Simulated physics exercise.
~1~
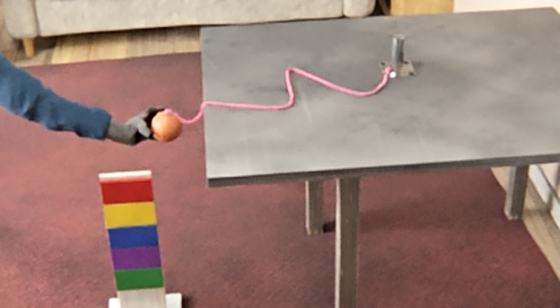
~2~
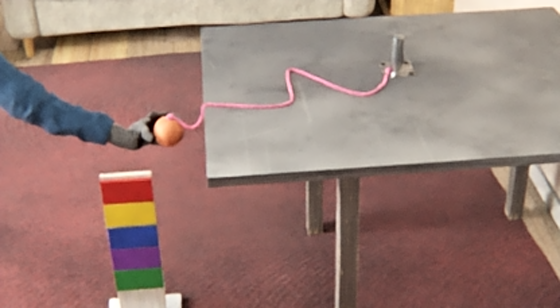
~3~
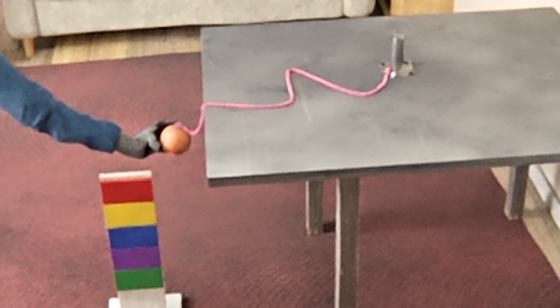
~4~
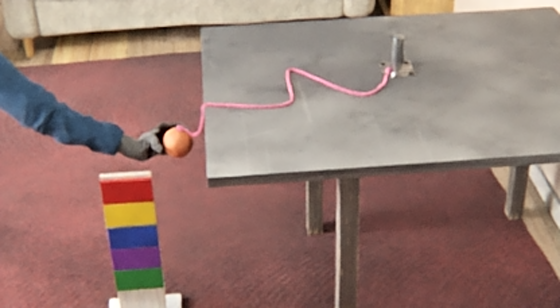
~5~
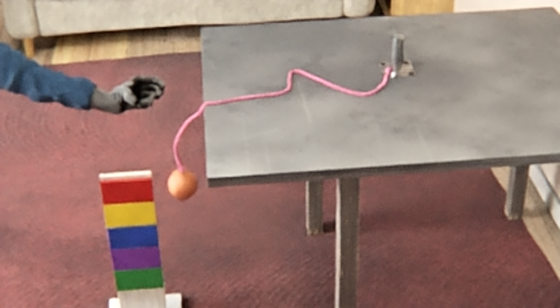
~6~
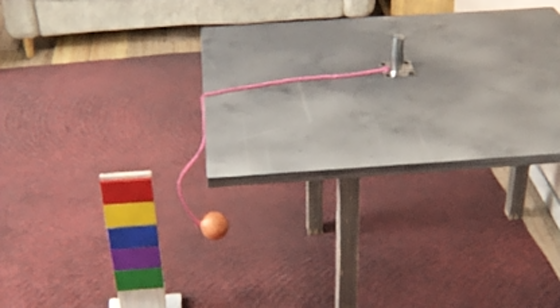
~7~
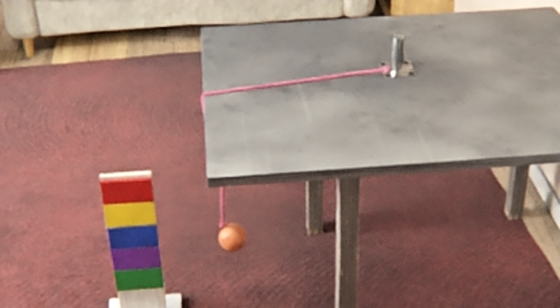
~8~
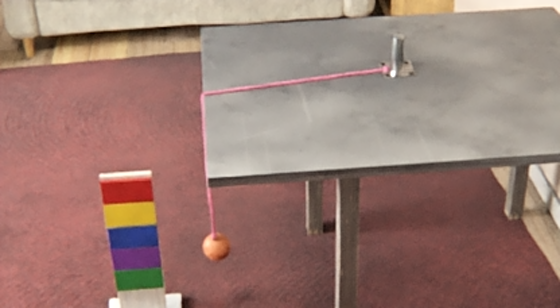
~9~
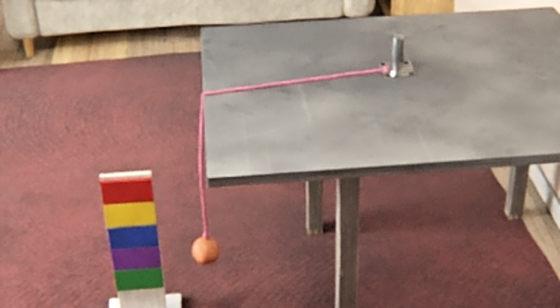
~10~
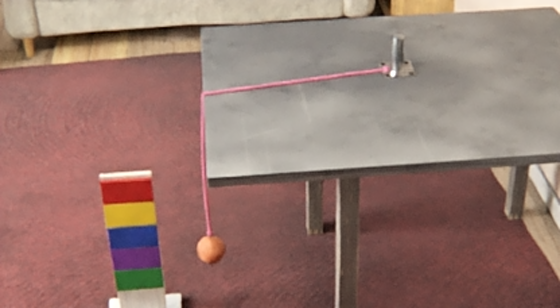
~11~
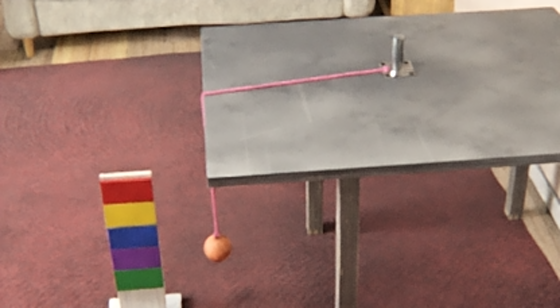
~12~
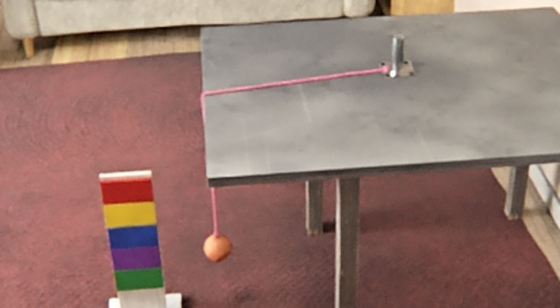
The video shows a gloved hand holding an orange ball on a slack pink cord beside a table and a striped board. The hand releases it and withdraws, and the ball drops, swings right, then left, and finally hangs almost still, level with the purple band.
